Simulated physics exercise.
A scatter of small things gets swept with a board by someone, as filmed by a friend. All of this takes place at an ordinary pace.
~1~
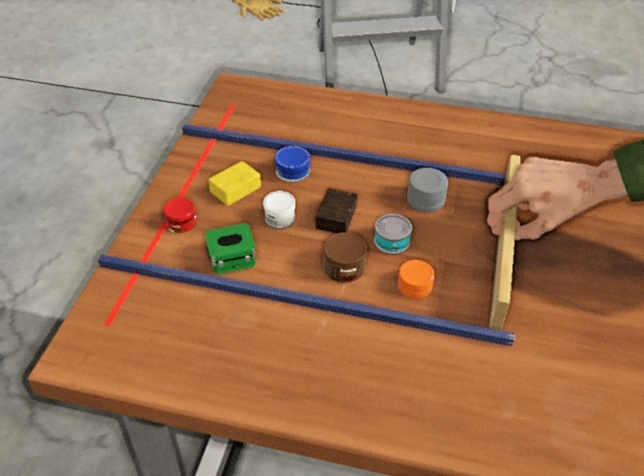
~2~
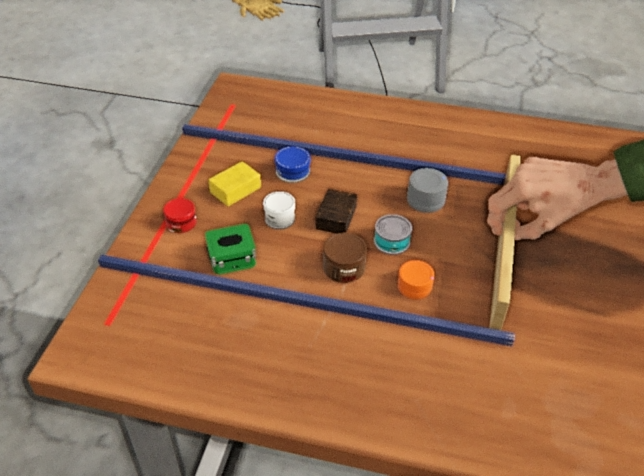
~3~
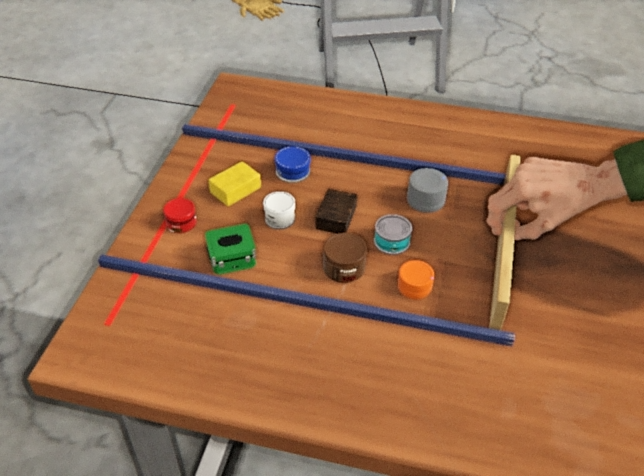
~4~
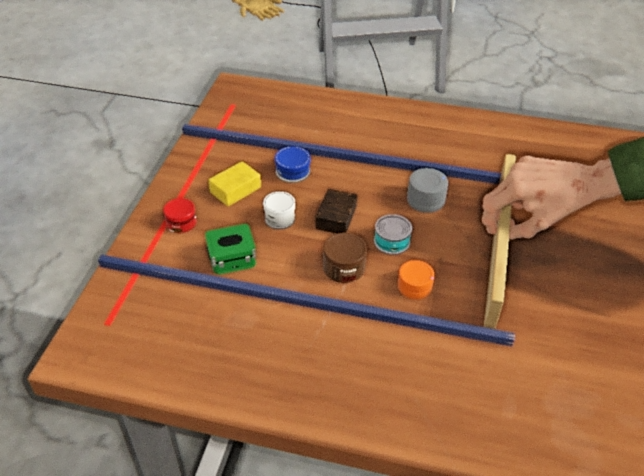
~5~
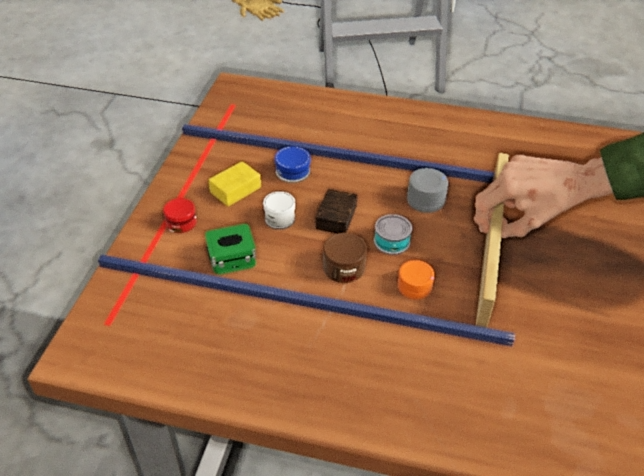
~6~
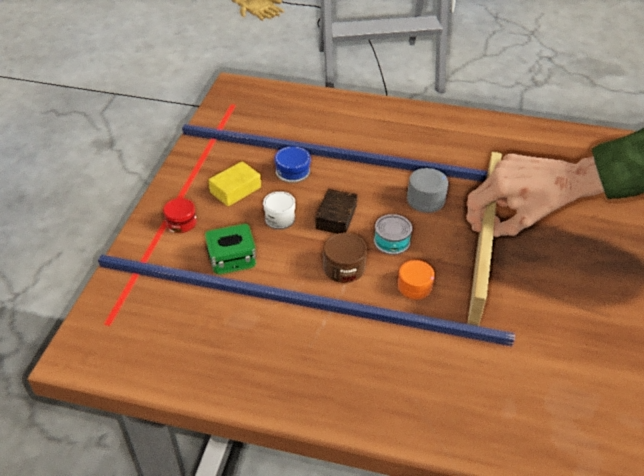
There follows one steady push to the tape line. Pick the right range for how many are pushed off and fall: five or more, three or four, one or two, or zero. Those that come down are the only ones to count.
The right range is five or more.
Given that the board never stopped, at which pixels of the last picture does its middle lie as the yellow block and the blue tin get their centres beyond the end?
First it's close to (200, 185), next close to (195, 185).
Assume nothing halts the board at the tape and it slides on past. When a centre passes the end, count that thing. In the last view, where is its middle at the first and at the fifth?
The first one at (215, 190), the next at (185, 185).
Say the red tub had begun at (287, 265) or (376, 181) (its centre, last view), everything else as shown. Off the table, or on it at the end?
Results in order - still up; still up.
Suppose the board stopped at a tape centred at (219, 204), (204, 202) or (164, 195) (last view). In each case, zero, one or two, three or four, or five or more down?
Place by place, the answers come out as none; just one or two; five or more.
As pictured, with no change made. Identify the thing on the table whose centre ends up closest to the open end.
Answer: The black block.
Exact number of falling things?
Altogether the count is 6.
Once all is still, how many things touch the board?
The count in contact is 3.
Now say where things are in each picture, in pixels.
The first picture shows red tub (180, 216); yellow block (235, 183); green case (231, 250); board (506, 237); tape (180, 197).
The second picture shows yellow block (235, 183); turquoise tin (393, 235).
The third picture shows green case (231, 250); orange lid (416, 280).
The fourth picture shows red tub (180, 216); black block (337, 211).
The fifth picture shows yellow block (235, 183); board (493, 235).
The sixth picture shows red tub (180, 216); yellow block (235, 183); green case (231, 250); board (486, 234); tape (180, 197).
Soon after, none off yet; red tub at rest near (180, 216); yellow block at rest near (235, 183); green case at rest near (231, 250).
In the end, the number that fall off is five or more; gone, brown tub, white pot, blue tin, green case, yellow block and red tub.
